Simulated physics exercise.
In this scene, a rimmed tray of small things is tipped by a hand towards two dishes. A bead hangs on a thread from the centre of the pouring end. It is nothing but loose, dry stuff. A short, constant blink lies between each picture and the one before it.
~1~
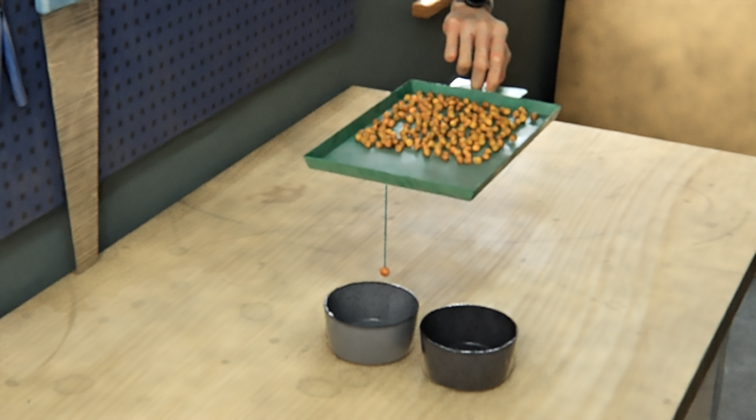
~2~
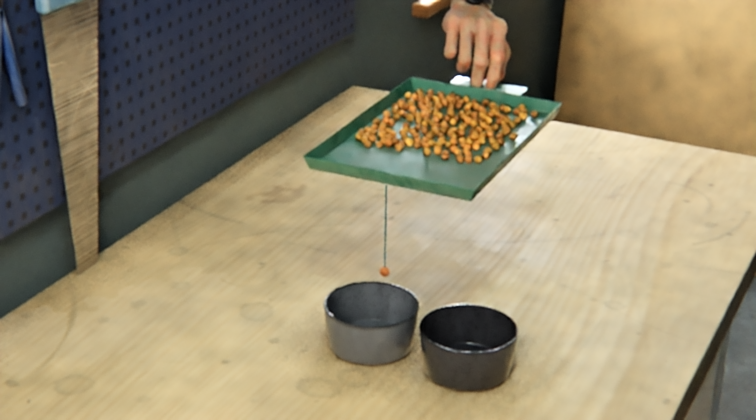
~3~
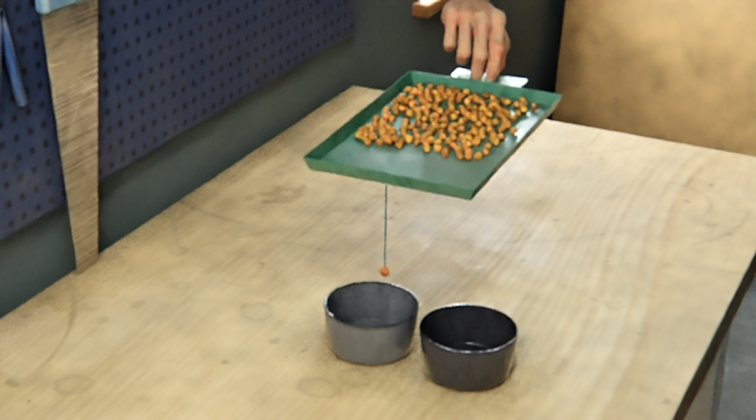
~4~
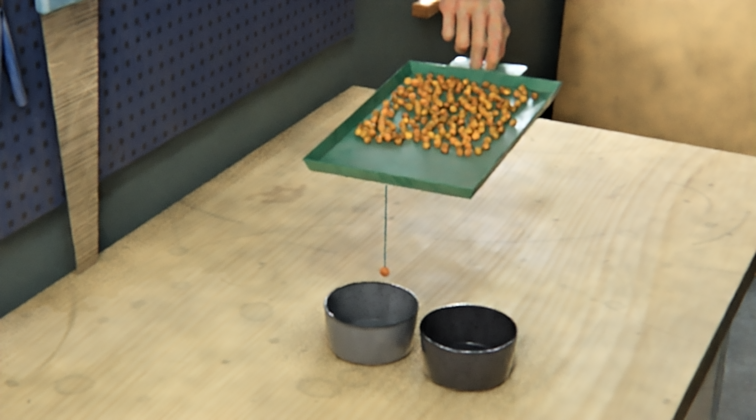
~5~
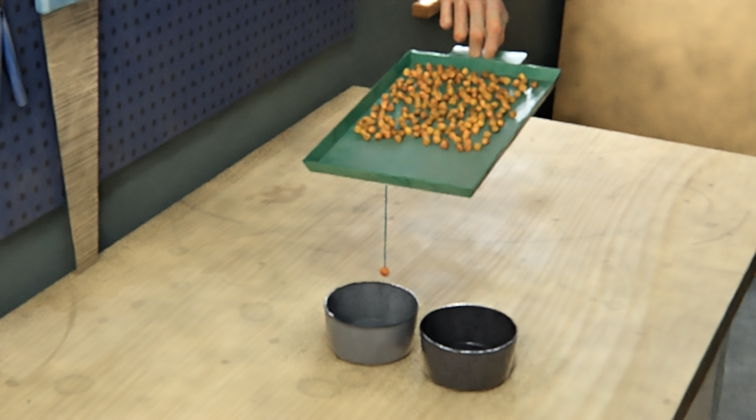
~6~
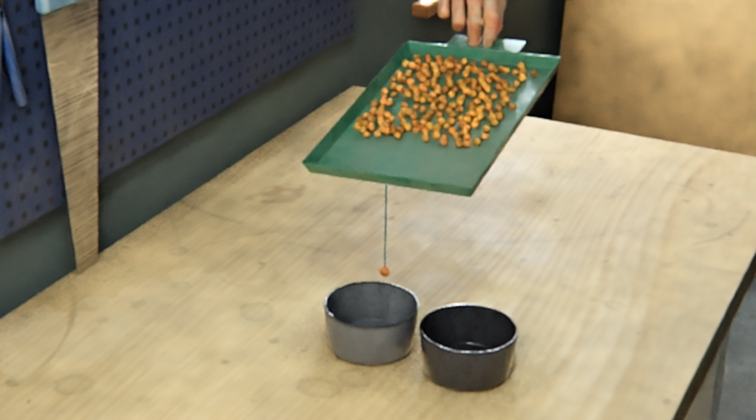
A pale wooden workbench beside a dark blue pegboard is seen from slightly above by a still camera. A hand at the top holds a green rimmed tray of orange-brown roasted chickpeas, with an orange bead hanging on a thread from its near edge, above a grey dish at left and a black one at right. The hand gradually raises the tray's far end, tilting it slightly towards the dishes, while the bead hangs still.
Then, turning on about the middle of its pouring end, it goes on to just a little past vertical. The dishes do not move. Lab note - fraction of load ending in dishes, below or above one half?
Below one half.
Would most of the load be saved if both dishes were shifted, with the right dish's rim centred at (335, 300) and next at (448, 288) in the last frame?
Well, a majority share the first time and a minority share the next.
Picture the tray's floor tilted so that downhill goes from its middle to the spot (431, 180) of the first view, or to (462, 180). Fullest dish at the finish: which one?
Place one gives the rightmost dish, place two gives the rightmost dish.
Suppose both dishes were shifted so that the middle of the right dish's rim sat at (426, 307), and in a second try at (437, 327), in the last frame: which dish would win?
The dish at left, then the dish at left.
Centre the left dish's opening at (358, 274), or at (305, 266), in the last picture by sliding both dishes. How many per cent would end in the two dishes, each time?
It would be near 20 per cent first and near 60 per cent second.
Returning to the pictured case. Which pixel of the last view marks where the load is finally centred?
Resting centre, last frame: Roughly (306, 329).
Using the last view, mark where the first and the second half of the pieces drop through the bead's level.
Earlier half at (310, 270), later half at (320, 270).
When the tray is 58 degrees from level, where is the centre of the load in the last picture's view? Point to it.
Roughly at (351, 158).
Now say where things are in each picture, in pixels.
Corners of the pouring end at (309, 155) and (471, 188), level; middle of the load at (444, 126), roasted chickpeas; left dish at (350, 341); right dish at (449, 367); bead on its thread at (385, 272), in the first frame.
Corners of the pouring end at (309, 155) and (471, 188), level; middle of the load at (444, 124), in the second frame.
Corners of the pouring end at (309, 156) and (471, 187), tipped barely, lowest at the left corner; middle of the load at (444, 120), in the third frame.
Corners of the pouring end at (309, 158) and (470, 186), tipped a little, lowest at the left corner; middle of the load at (444, 112), in the fourth frame.
Corners of the pouring end at (308, 159) and (470, 186), tipped a little, lowest at the left corner; middle of the load at (443, 105), in the fifth frame.
Corners of the pouring end at (308, 160) and (469, 185), tipped a little, lowest at the left corner; middle of the load at (442, 98); left dish at (350, 341); right dish at (449, 367), in the sixth frame.
Soon, tray tipped steeply; most on the tray; a stray few in the left dish; a small part outside both; a stray few in the air.
A while on, tray tipped right over; about a quarter on the tray; a small part in the left dish; about a quarter outside both; about a third in the air.
Towards the end, tray tipped past a quarter turn; about a third in the left dish; about two thirds outside both.
Finally, tray tipped past a quarter turn; none in the right dish; about a third in the left dish; about two thirds outside both.
